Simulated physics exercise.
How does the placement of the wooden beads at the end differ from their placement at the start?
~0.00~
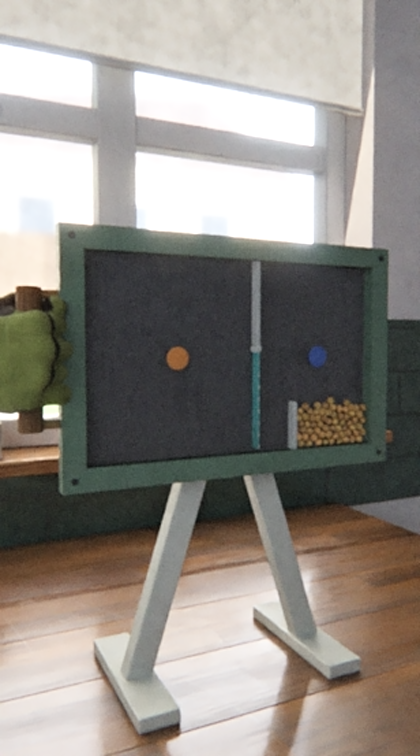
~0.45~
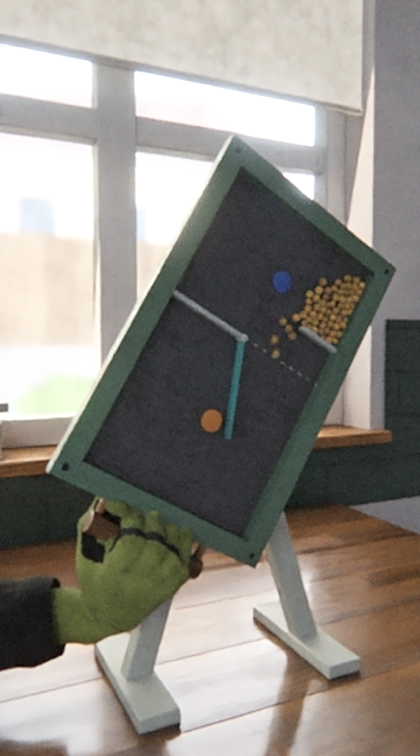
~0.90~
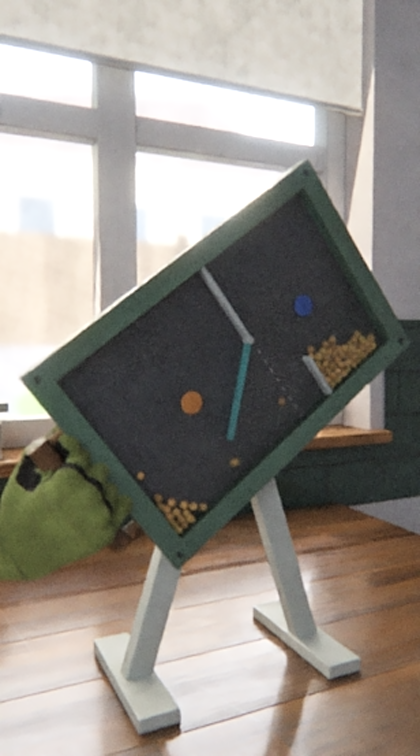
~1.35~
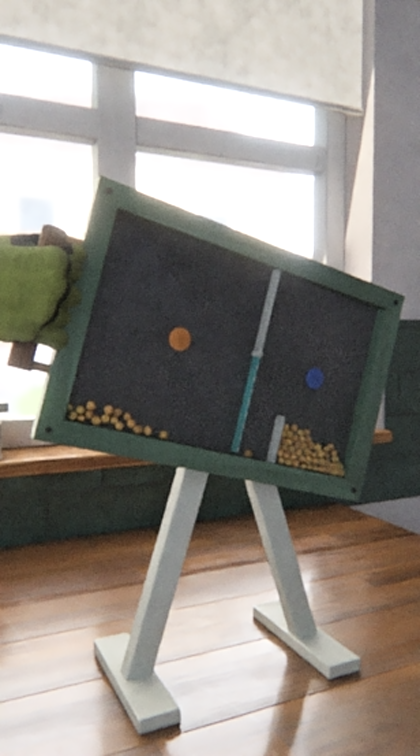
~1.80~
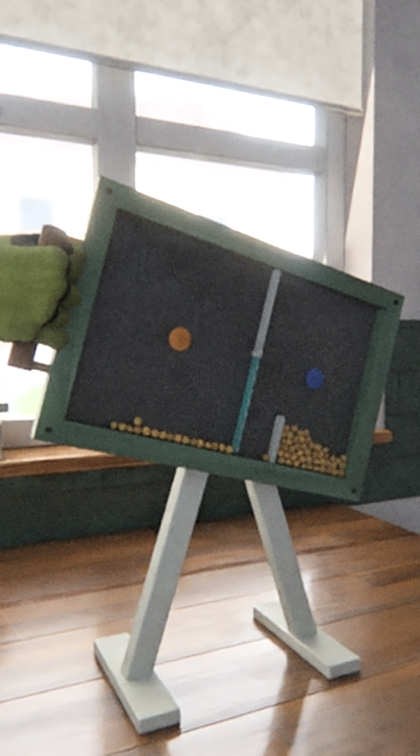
At the start the beads are all heaped in the lower right corner, on the side with the blue dot. By the end some of them lie along the bottom of the orange-dot side to the left, while most are still on the blue side.
